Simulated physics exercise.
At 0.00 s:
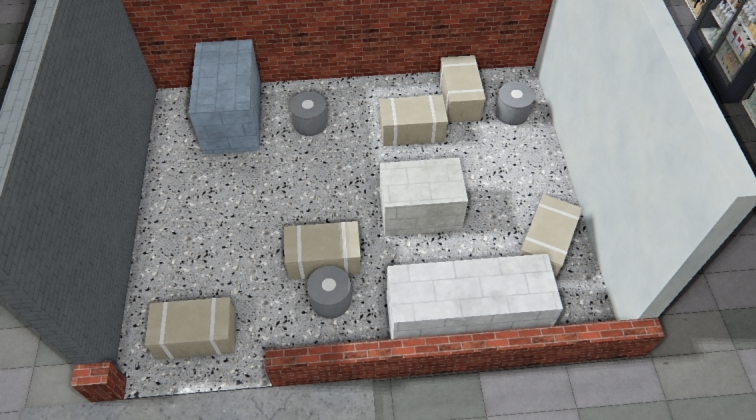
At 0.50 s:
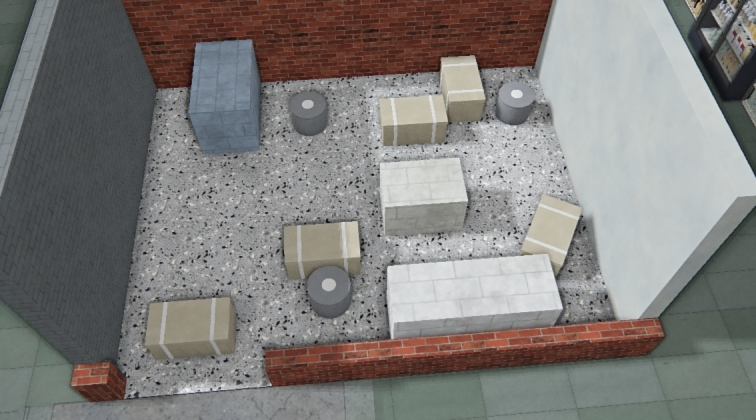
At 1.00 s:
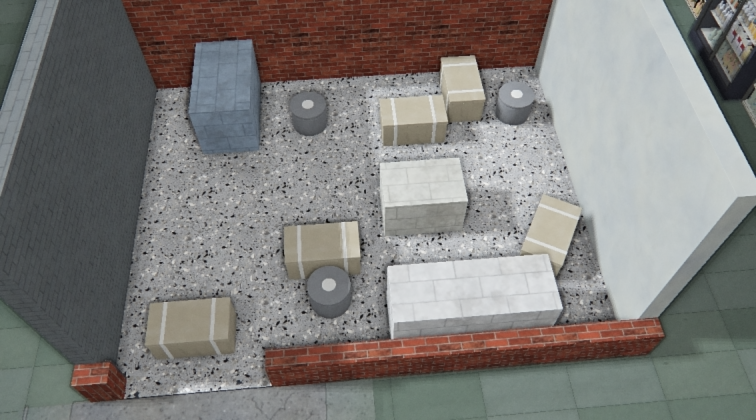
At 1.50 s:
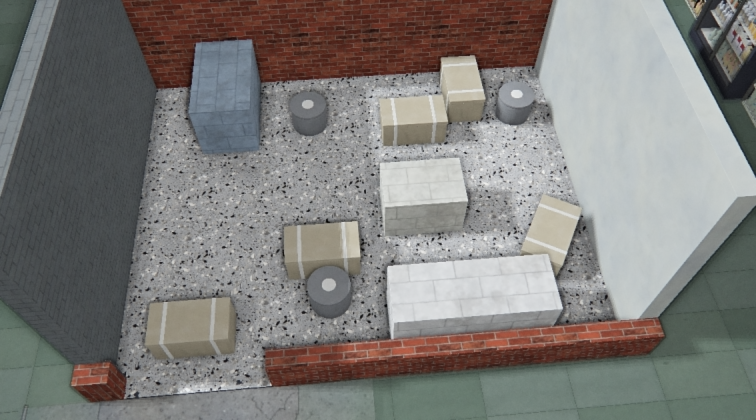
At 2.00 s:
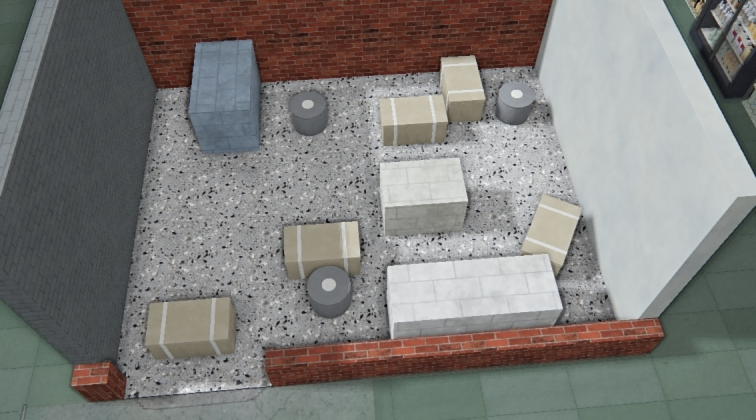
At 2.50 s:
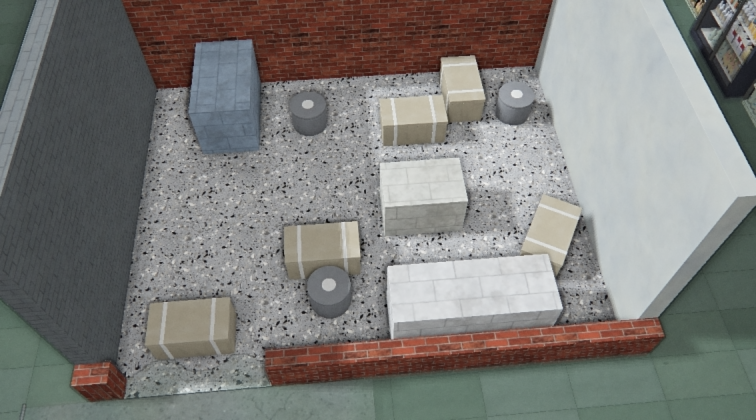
We see from above a brick-edged room with a speckled floor, holding five tan trunks, three round grey tubs and larger pale and blue-grey blocks; the paving outside changes from grey to green early on, while every object stays still.
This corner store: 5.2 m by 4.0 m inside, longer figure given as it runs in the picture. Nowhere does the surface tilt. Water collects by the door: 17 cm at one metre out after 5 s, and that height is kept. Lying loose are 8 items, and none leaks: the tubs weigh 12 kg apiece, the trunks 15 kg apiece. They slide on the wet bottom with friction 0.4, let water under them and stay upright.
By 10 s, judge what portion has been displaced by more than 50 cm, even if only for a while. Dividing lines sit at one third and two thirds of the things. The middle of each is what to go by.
My call: Fewer than a third of them.
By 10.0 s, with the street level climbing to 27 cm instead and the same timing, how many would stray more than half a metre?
I count 6 of them in that case.
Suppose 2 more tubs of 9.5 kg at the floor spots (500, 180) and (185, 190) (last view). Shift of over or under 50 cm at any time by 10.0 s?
Order as asked - inside the cutoff and beyond the cutoff.
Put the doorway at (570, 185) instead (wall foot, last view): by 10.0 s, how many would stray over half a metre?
2.
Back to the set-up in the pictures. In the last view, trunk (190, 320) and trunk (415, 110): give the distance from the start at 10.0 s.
250 cm, 10 cm.
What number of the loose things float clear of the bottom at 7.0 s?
I count 0.
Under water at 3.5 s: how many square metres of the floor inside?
Somewhere around 1.0 m2, roughly.
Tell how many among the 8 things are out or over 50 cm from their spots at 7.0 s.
The answer is 1.
After 3.5 s 0 of 8 are over 50 cm from their spots; 0 afloat.
After 4.5 s 1 of 8 are over 50 cm from their spots; 0 afloat.
After 7.0 s 1 of 8 are over 50 cm from their spots; 0 afloat.
After 10.0 s 1 of 8 are over 50 cm from their spots, and 1 have been at some point; 1 afloat.
